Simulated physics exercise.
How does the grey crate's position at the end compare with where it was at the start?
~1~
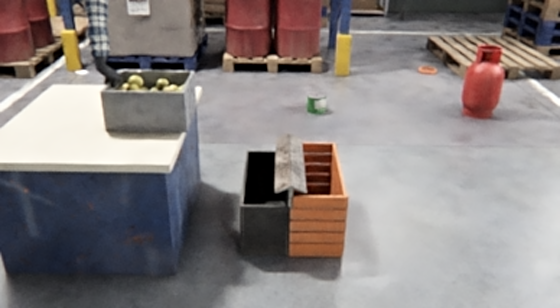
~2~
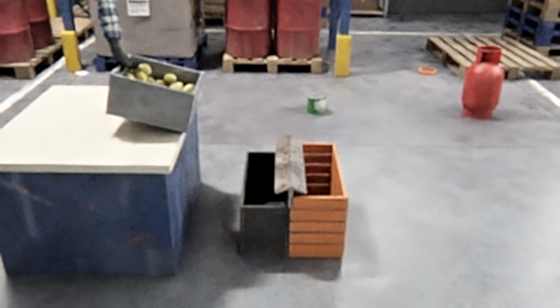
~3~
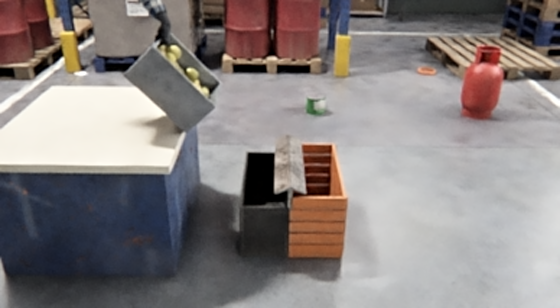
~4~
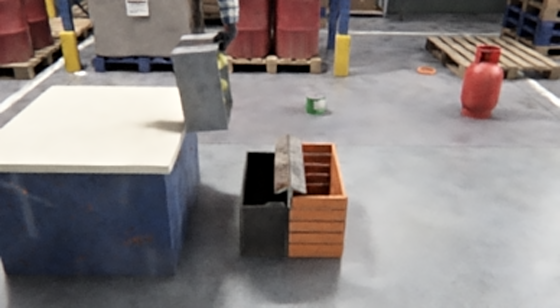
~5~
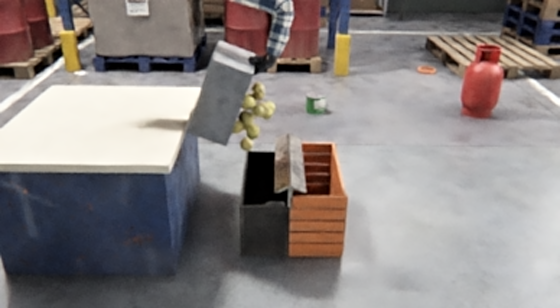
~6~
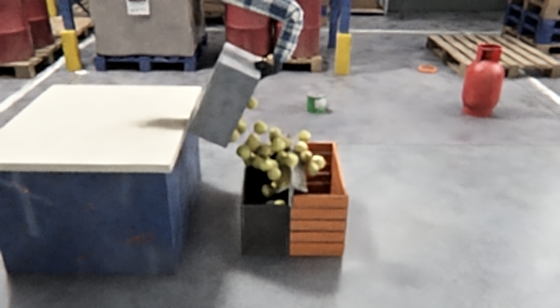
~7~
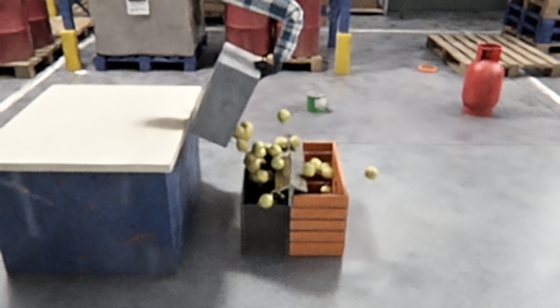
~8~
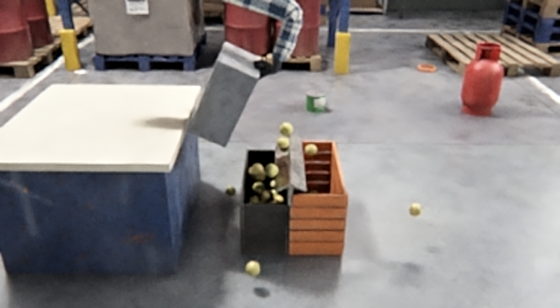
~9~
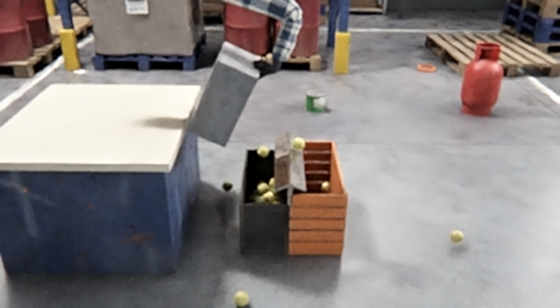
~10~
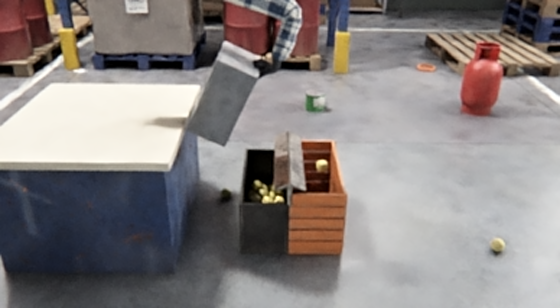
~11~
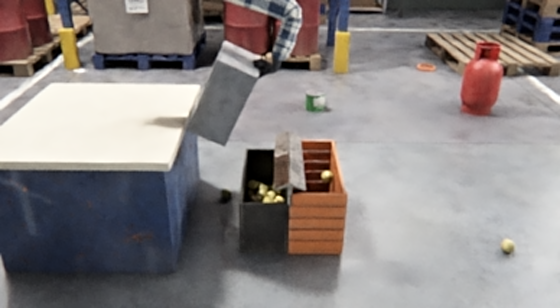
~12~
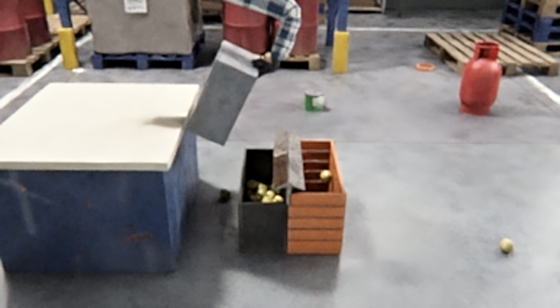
At the start it sits level on top of the bench near its right edge. By the end it is farther right, steeply tipped past upright and hanging over the bench's edge towards the black box.
